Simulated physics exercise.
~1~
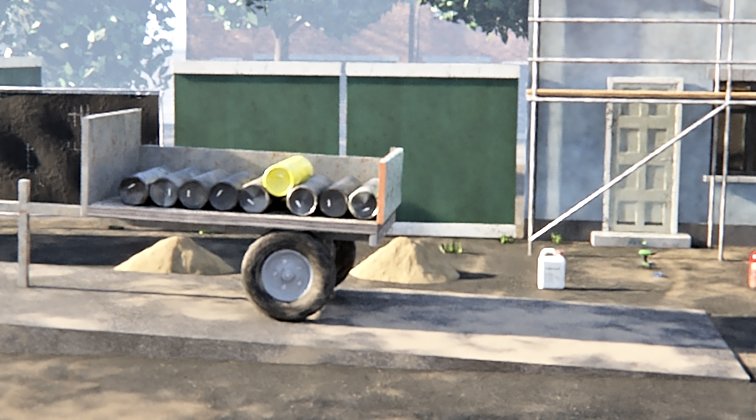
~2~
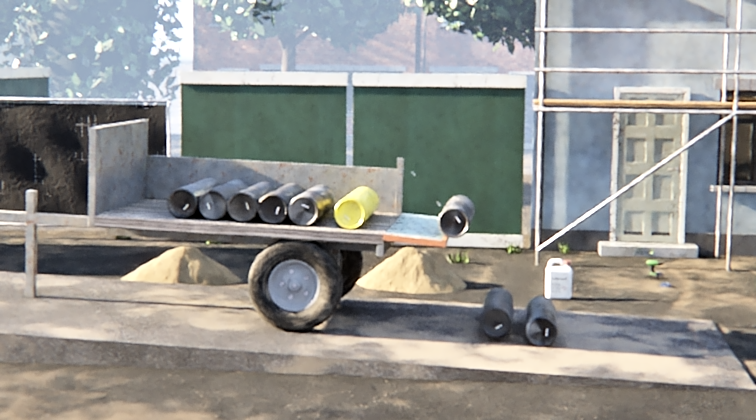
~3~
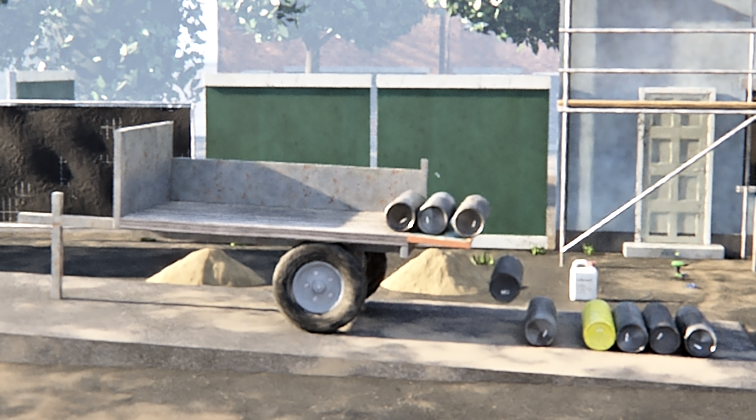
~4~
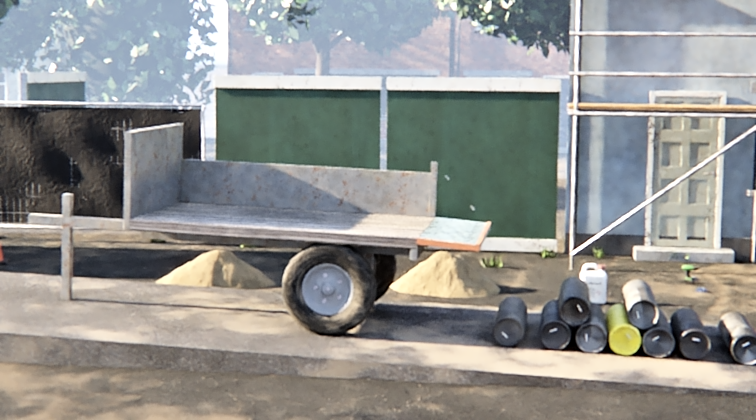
A row of dark cylinders and one yellow one rolled right along a trailer bed once its tailgate dropped open, tumbling off the end a few at a time until the bed was empty and they all lay bunched on the ground, yellow among them.
